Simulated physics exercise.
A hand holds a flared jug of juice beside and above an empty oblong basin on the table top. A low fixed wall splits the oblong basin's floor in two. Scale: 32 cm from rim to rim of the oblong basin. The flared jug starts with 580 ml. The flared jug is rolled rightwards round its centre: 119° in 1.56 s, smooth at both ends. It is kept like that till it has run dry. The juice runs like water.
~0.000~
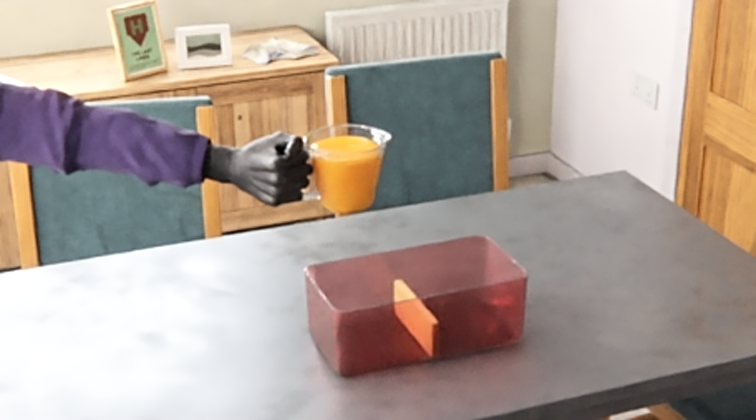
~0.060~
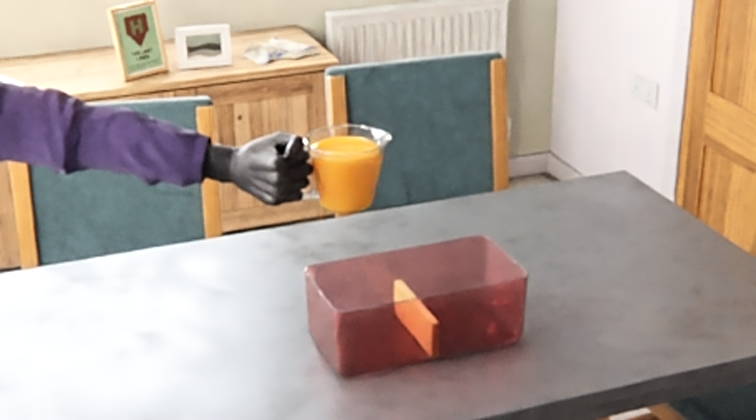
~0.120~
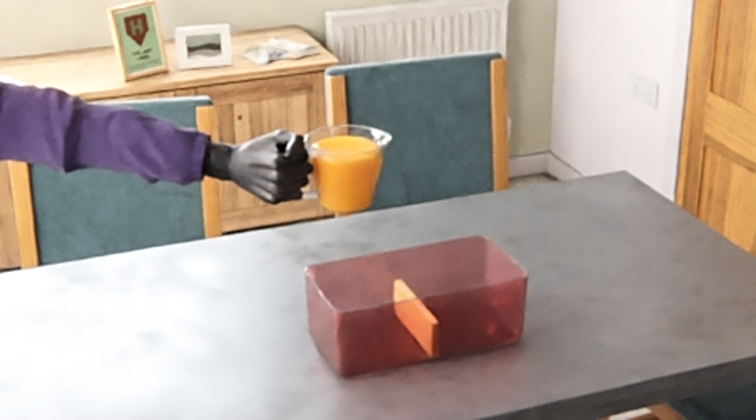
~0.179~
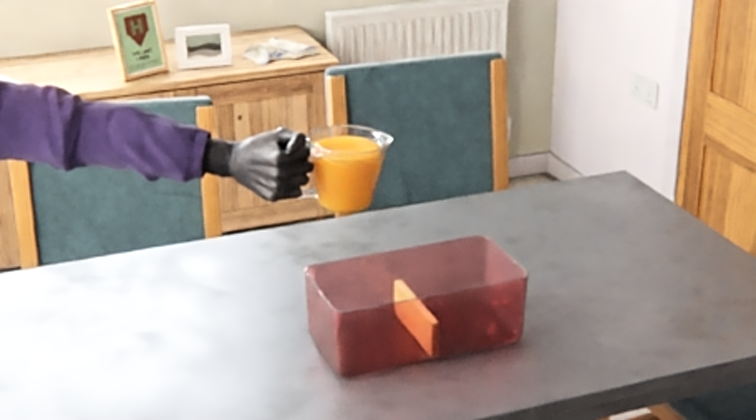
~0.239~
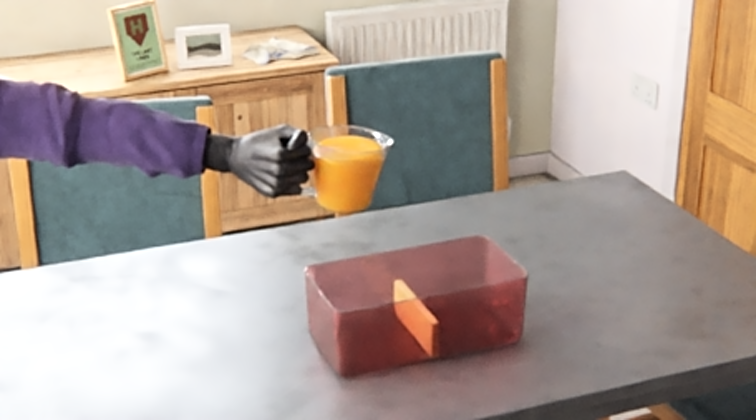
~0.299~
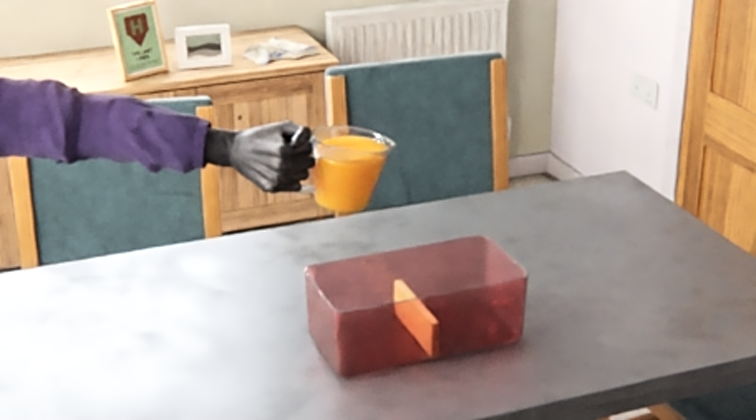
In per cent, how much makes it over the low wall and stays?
About 84 per cent.
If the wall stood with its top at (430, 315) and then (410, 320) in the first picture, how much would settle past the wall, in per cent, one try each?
In turn about 70 and 80 per cent.
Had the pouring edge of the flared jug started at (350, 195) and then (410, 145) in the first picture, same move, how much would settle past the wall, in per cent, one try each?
In turn about 0 and 95 per cent.
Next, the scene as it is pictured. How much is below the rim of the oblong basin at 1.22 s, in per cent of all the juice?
About 82 per cent.
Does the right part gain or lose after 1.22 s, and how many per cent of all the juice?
The share moves up, by some 5 per cent.
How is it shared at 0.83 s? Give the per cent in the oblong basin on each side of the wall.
Left about 0, right about 10.
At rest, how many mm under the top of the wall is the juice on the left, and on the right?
Left about 58 mm, right about 40 mm.
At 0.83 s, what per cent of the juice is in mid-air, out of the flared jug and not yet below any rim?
About 26 per cent.
Then, 0.83 s in, the tilt is 65° and 64 per cent is still to pour, 0 is left of the wall and 11 right of it.
Then, 1.22 s in, the tilt is 105° and 5 per cent is still to pour, 3 is left of the wall and 79 right of it.
Then, 1.62 s in, the tilt is 119° and 0 per cent is still to pour, 15 is left of the wall and 84 right of it.
Then, 2.06 s in, the tilt is 119° and 0 per cent is still to pour, 15 is left of the wall and 84 right of it.
Finally, 15 per cent lies left of the wall, 84 right of it and 1 outside.
